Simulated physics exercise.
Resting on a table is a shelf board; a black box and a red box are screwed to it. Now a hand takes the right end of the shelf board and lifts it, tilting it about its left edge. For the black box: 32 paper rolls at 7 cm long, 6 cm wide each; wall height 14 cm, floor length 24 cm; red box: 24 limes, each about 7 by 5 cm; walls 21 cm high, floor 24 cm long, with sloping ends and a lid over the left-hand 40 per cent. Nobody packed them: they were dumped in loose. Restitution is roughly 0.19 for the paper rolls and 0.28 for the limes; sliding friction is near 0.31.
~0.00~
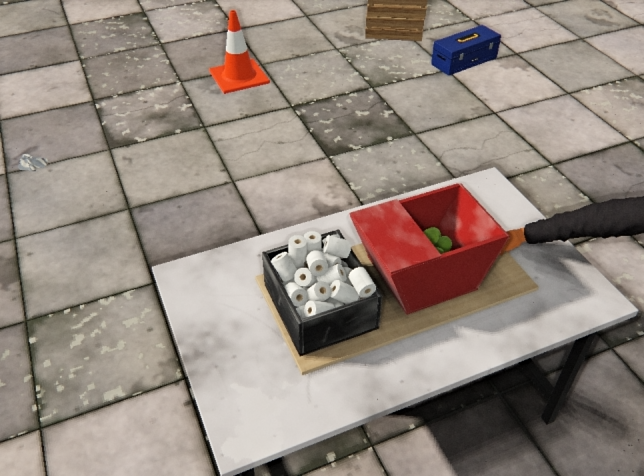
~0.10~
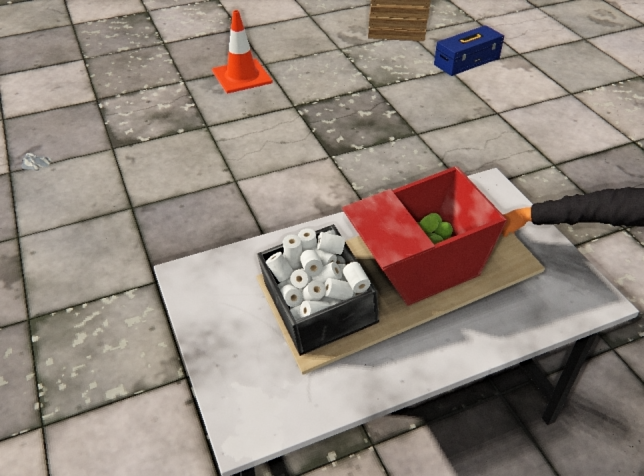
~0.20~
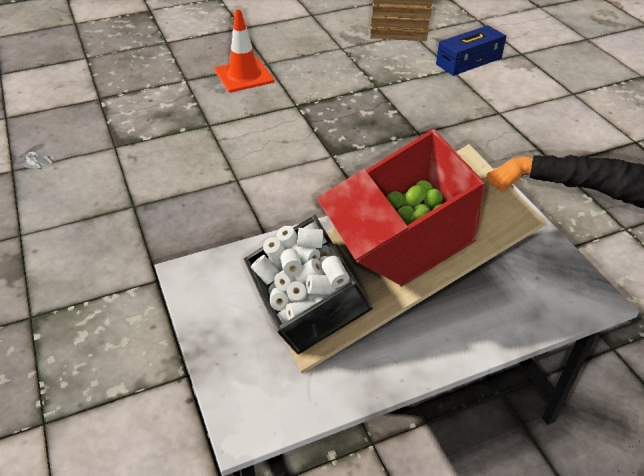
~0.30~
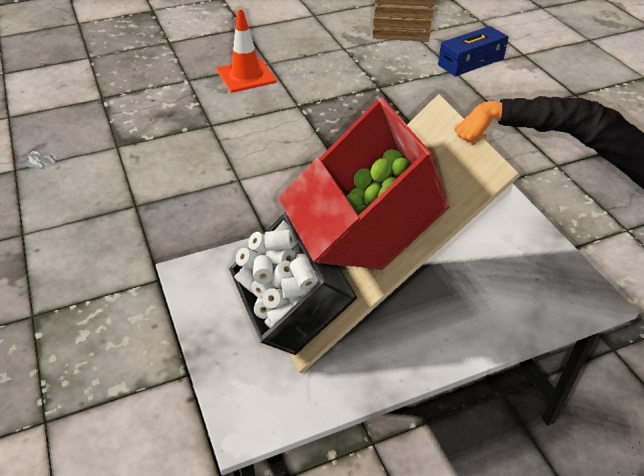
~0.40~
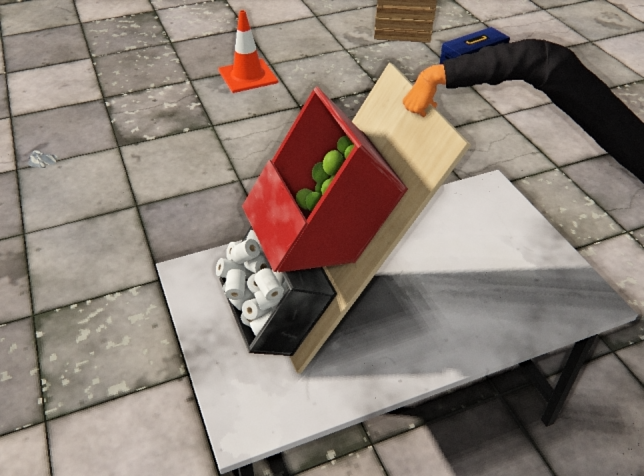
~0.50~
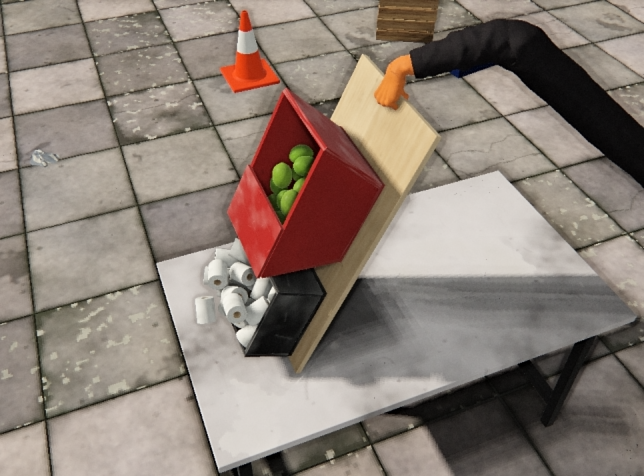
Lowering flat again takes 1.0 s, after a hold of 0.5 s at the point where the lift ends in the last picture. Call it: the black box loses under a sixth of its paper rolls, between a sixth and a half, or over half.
The black box loses between a sixth and a half of its paper rolls.
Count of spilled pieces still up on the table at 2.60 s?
Around 5 of them.
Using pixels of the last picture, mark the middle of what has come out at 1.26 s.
Roughly at (165, 455).
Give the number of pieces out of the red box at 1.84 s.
For the red box, some 0.
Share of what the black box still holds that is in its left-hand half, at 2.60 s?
Near 70 per cent.
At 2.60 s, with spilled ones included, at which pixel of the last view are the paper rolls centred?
Near (293, 303).
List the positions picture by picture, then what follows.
In the first picture (places track the rim corner closest to us here; the camera moves round a little), black box (302, 321); red box (394, 272); tipped 0°; all still inside.
Black box (296, 322); red box (386, 266); tipped 7°, in the second picture.
Black box (280, 327); red box (360, 257); tipped 23°, in the third picture.
Black box (262, 338); red box (318, 257); tipped 41°, in the fourth picture.
Black box (250, 348); red box (278, 267); tipped 57°, in the fifth picture.
Black box (245, 352); red box (261, 273); tipped 64°; all still inside, in the sixth picture.
After 0.84 s, tilt 64°; the black box is down by 10 of 32 and the red box has all 24.
After 1.26 s, tilt 53°; the black box is down by 12 of 32 and the red box has all 24.
After 1.84 s, tilt 4°; the black box is down by 12 of 32 and the red box has all 24.
Final count (at 2.60 s), the black box is down by 12 of 32 and the red box has all 24. Asked share, 12 of 32, 38 per cent.
